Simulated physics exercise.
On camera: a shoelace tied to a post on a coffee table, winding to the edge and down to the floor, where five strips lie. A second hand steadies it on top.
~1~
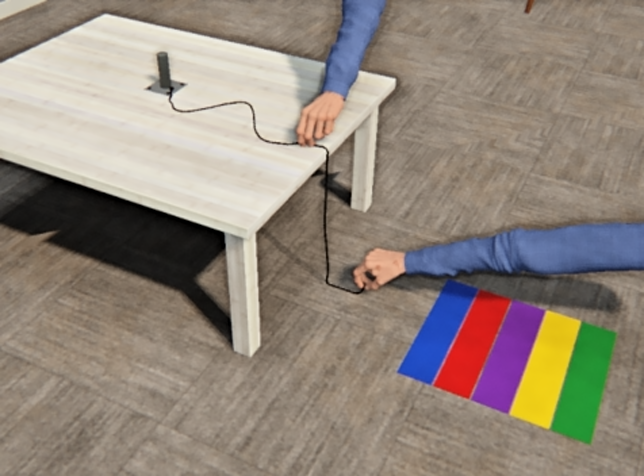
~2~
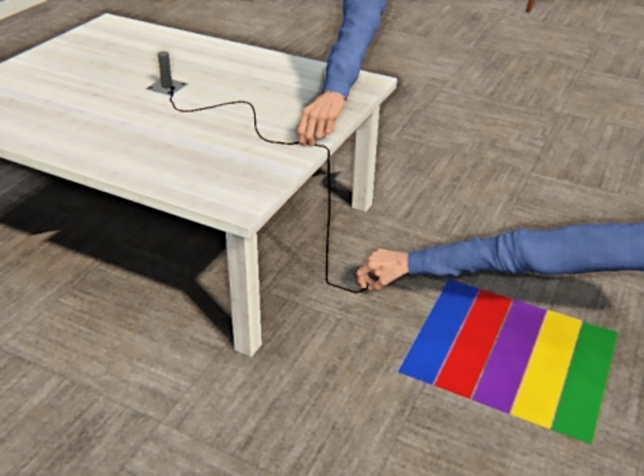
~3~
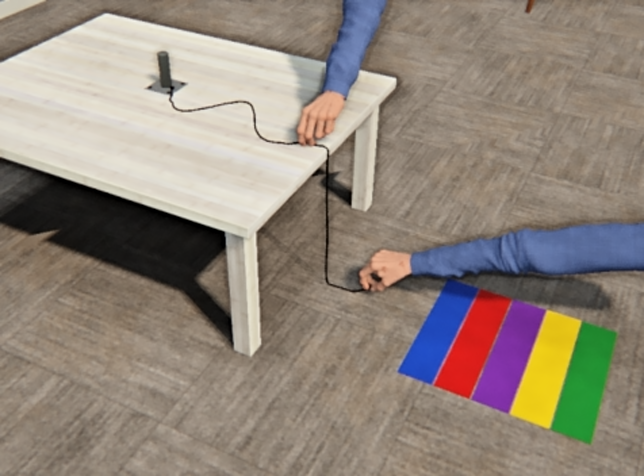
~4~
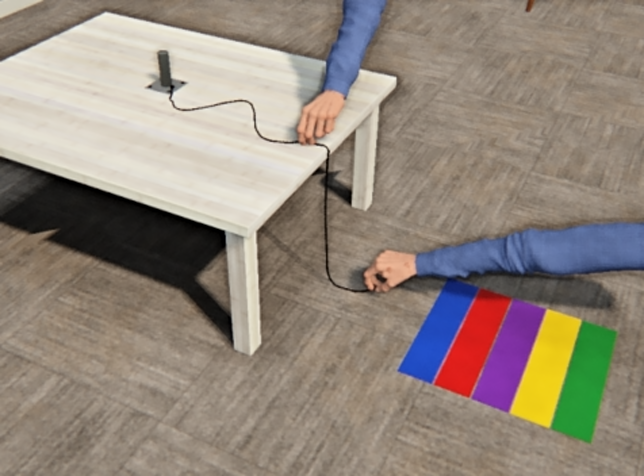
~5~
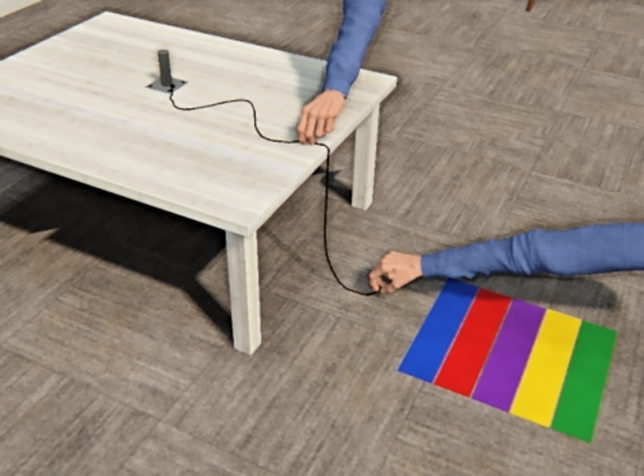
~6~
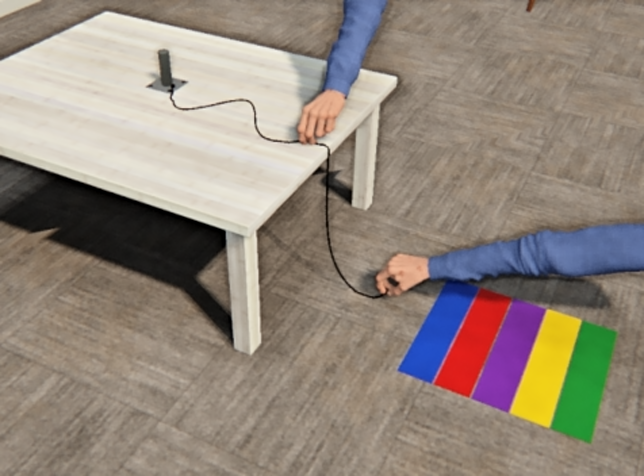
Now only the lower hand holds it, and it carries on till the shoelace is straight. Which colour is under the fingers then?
It halts on the yellow strip.
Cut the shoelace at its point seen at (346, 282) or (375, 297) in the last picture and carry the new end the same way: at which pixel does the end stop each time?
Near (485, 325) and (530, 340).
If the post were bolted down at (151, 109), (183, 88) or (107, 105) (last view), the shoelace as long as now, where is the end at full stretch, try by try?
Try by try, around (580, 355), (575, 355) and (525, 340).
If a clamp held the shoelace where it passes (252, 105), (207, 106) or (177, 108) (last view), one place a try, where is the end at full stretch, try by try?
Near (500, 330), (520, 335) and (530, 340).
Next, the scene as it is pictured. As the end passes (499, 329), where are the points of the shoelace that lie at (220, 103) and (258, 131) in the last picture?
The first at (251, 108), the second at (330, 135).
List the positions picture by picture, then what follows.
In the first frame, end (364, 286); blue (424, 360); red (460, 373); purple (497, 386); yellow (536, 400); green (577, 415).
In the second frame, end (367, 286); shoelace through (173, 103) (233, 103) (257, 130) (320, 146) (329, 211) (327, 269).
In the third frame, end (370, 287).
In the fourth frame, end (375, 288); shoelace through (173, 102) (233, 102) (256, 129) (319, 145) (325, 209) (327, 269).
In the fifth frame, end (380, 289).
In the sixth frame, end (387, 291); shoelace through (173, 101) (233, 101) (257, 128) (320, 145) (327, 208) (338, 270).
A little later, end near (499, 329); over purple.
Next, end near (534, 341); over purple.
When it is tight, end near (554, 348); over yellow. Over yellow.
